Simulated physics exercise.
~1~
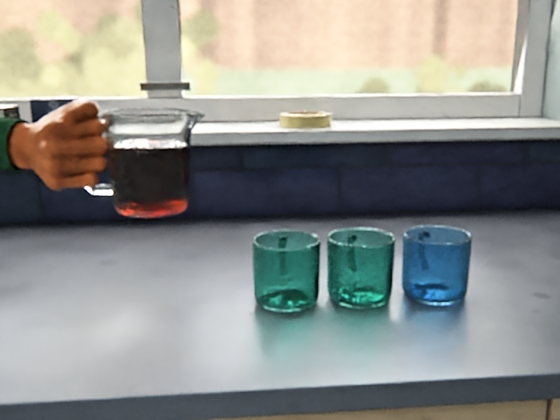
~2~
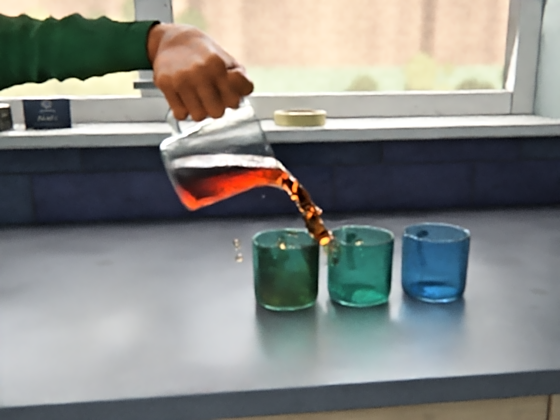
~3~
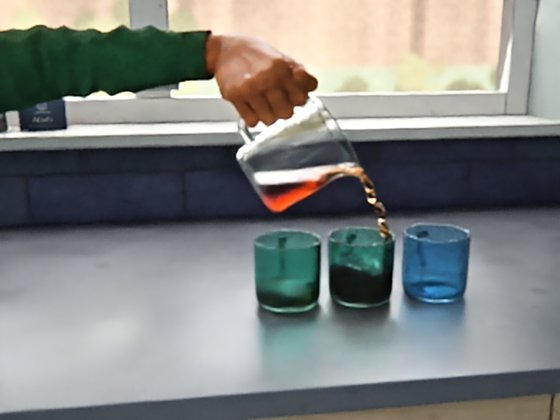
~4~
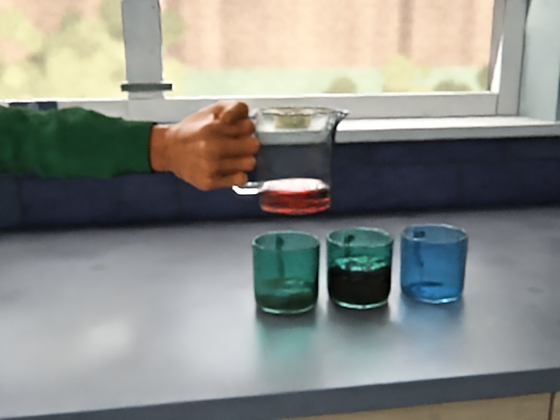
A hand tilting a glass pitcher of tea over two green cups and a blue one, moving right, then levelling it partly emptied.
